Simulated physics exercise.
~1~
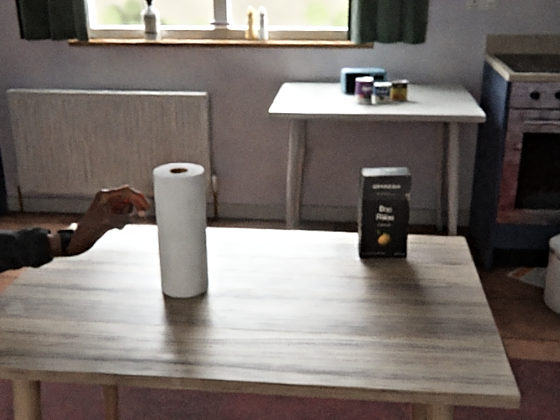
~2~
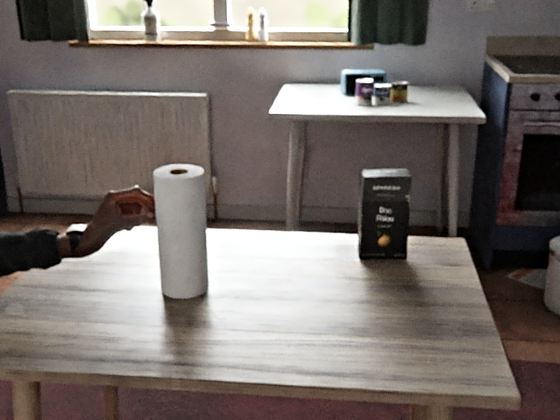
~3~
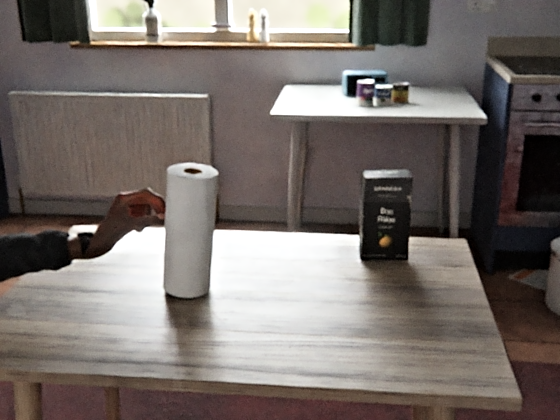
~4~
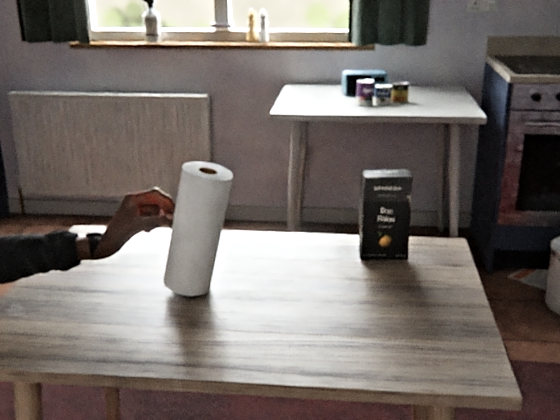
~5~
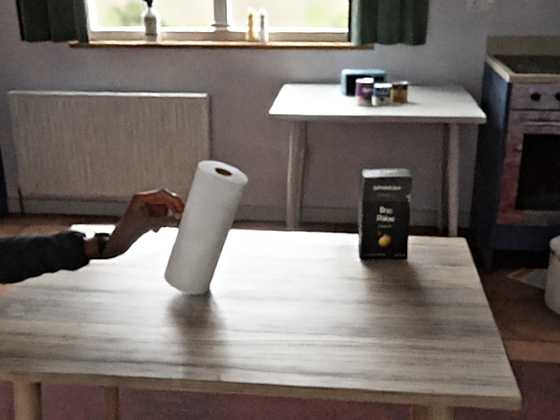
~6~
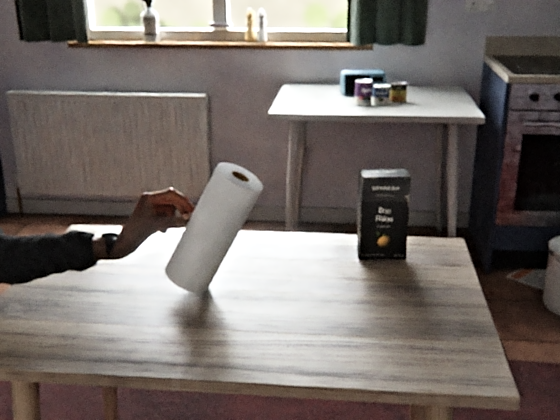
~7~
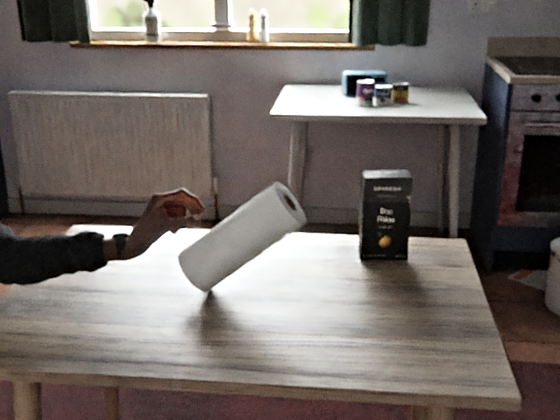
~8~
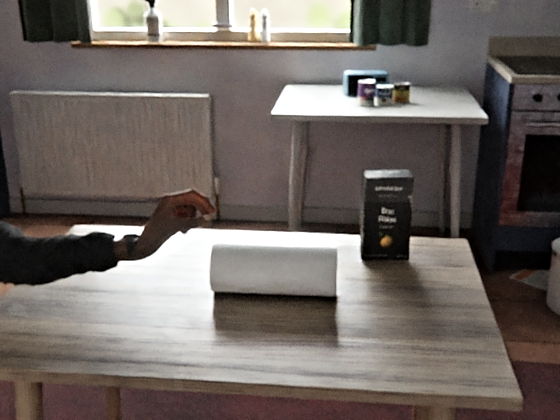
A hand pushes the white roll rightward until it tips onto its side near the black packet.
